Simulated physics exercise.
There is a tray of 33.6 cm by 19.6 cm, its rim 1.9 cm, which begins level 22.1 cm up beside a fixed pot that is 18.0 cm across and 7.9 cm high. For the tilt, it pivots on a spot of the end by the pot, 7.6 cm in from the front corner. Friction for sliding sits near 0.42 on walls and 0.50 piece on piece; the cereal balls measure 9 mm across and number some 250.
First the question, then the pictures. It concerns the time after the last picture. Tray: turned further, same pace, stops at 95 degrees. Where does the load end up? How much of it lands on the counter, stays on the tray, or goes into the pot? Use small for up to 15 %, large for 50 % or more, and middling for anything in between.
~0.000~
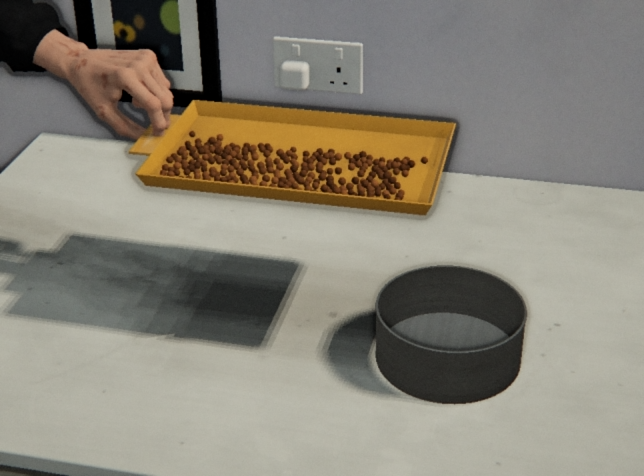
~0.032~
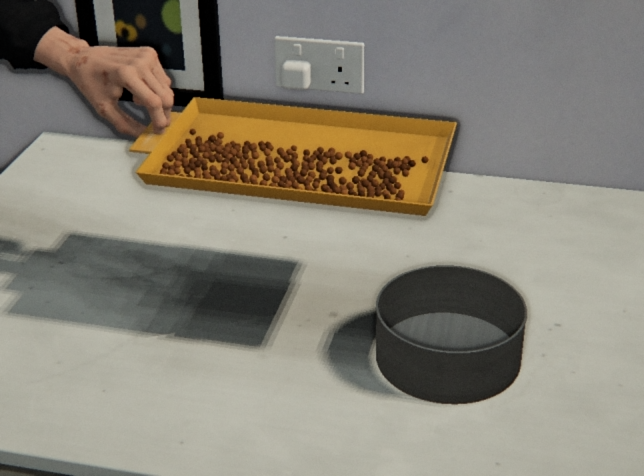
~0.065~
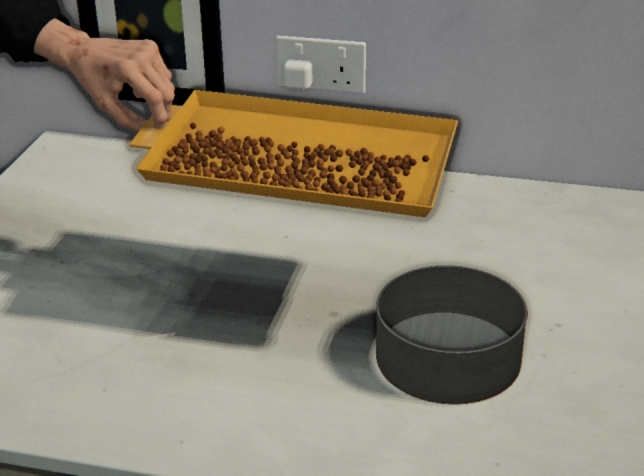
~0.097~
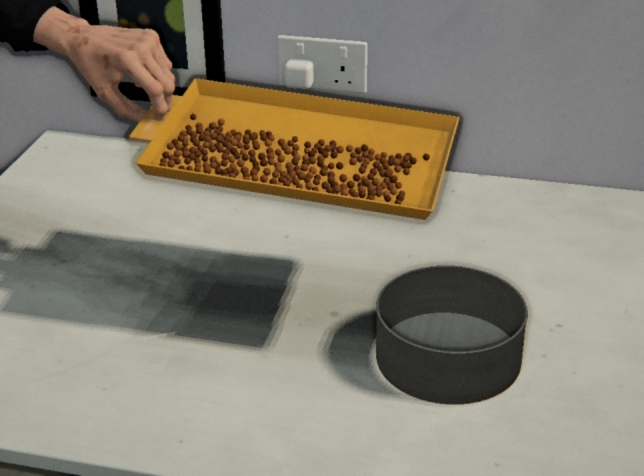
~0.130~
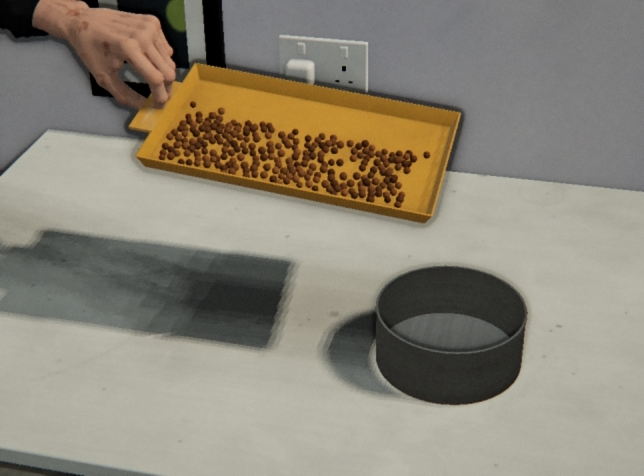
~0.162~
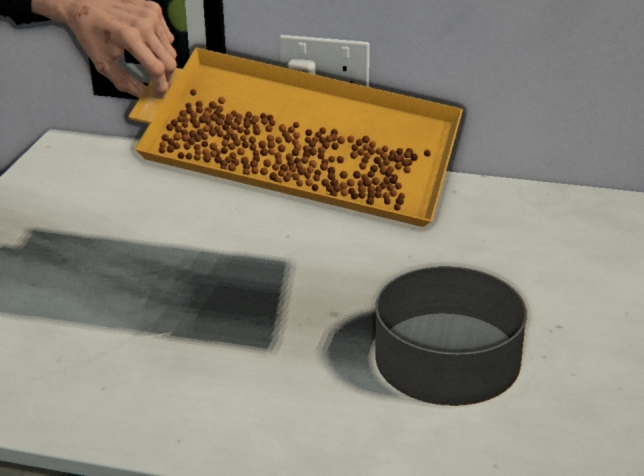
Counter - middling, tray - small, pot - large.
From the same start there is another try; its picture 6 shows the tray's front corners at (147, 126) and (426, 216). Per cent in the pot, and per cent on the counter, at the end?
Pot 70; counter 30.
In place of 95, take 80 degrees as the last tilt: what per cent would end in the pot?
It would be near 65 per cent.
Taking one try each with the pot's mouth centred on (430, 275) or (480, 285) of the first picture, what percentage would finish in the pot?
First try around 35 %, second around 15 %.
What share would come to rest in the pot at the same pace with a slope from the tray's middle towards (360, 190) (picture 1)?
Something like 90 per cent of the pieces.
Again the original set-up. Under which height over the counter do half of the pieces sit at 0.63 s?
The halfway line is at about 20 cm.
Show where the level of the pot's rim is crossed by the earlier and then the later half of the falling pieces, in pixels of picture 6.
Earlier half close to (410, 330), later half at (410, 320) in pixels.
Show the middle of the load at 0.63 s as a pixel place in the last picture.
Look near (368, 228) in the last picture.
After 0.44 s, tilt 55 degrees; the tray holds 100 %, the pot 0 %.
Then, at 0.63 s, tilt 82 degrees; the tray holds 75 %, the pot 5 %.
Then, at 0.93 s, tilt 95 degrees; the tray holds 0 %, the pot 70 %.
At rest (1.5 s), counter 30 %, tray 0 %, pot 70 %.
